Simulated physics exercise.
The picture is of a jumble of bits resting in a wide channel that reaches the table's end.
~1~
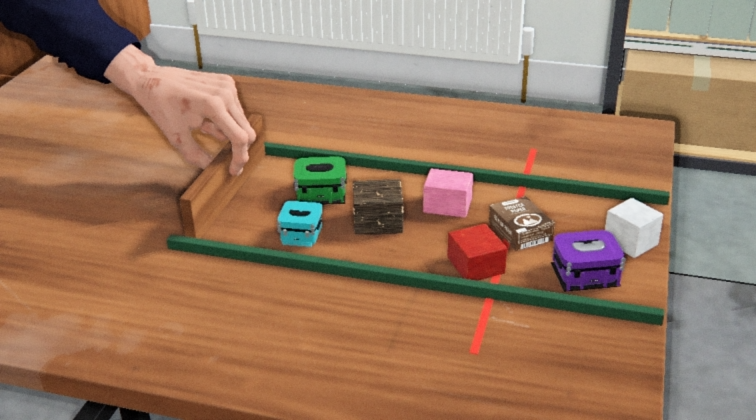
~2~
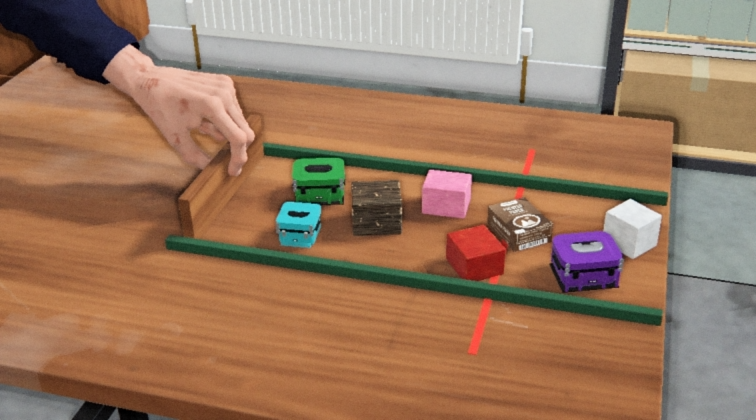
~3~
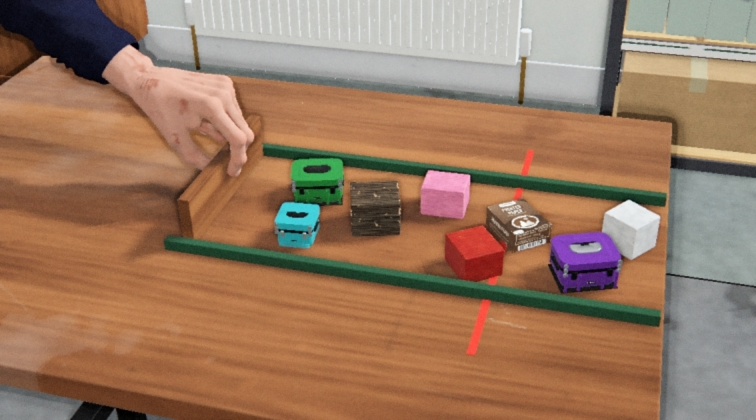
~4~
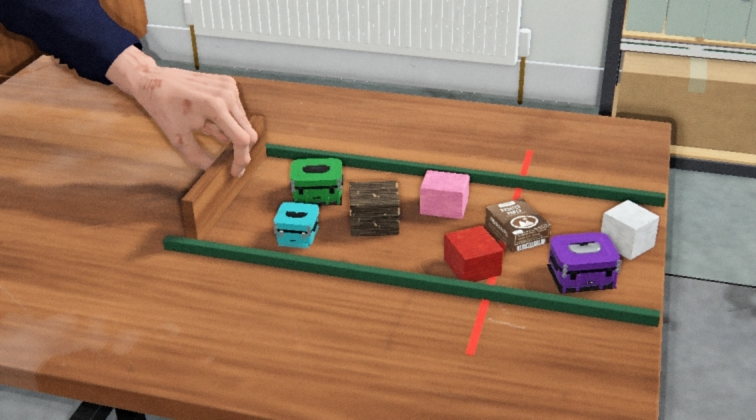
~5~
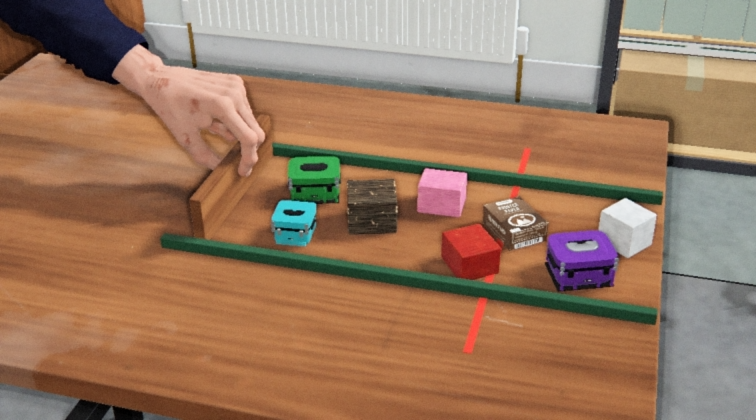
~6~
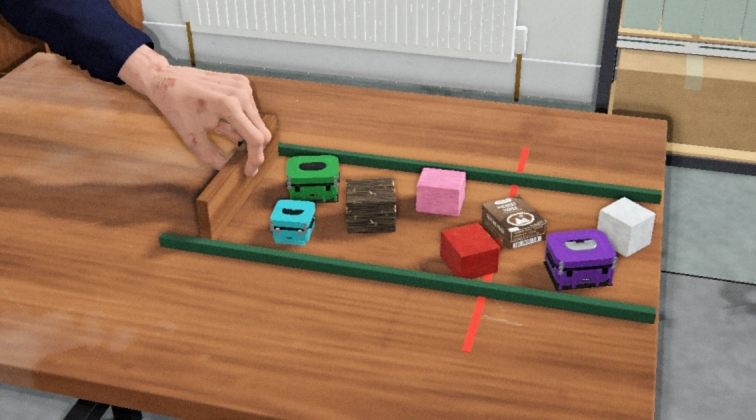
A hand slides a wooden board slightly right toward colourful blocks and small cases.
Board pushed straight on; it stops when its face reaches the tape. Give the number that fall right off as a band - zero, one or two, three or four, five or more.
The count that falls off is none.
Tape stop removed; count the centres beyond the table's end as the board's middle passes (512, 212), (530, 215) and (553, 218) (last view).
0, 1, 2.
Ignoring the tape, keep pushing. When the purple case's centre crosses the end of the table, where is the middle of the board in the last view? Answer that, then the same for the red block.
The middle is at (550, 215) when it's the purple case, and at (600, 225) when it's the red block.
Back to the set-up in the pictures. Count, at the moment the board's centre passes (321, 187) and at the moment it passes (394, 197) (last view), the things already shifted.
At that stage 3; at the next, 5.
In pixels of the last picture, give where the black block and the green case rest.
The one named first is at (552, 235), the next at (534, 207).
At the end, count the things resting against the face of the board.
Tally at the end: 2.
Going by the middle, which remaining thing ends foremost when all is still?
It would be the white block, I'd say.
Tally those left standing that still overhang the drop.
Tally: 1.
A little later, none off yet; white block at rest near (625, 227); purple case at rest near (579, 259); brown box at rest near (514, 221).
Next, none off yet; white block at rest near (625, 227); purple case at rest near (579, 259); brown box moving near (518, 223).
Later still, none off yet; white block at rest near (625, 227); purple case moving near (583, 263); brown box shifted about its own width near (567, 236).
When it is over, the number that fall off is zero.
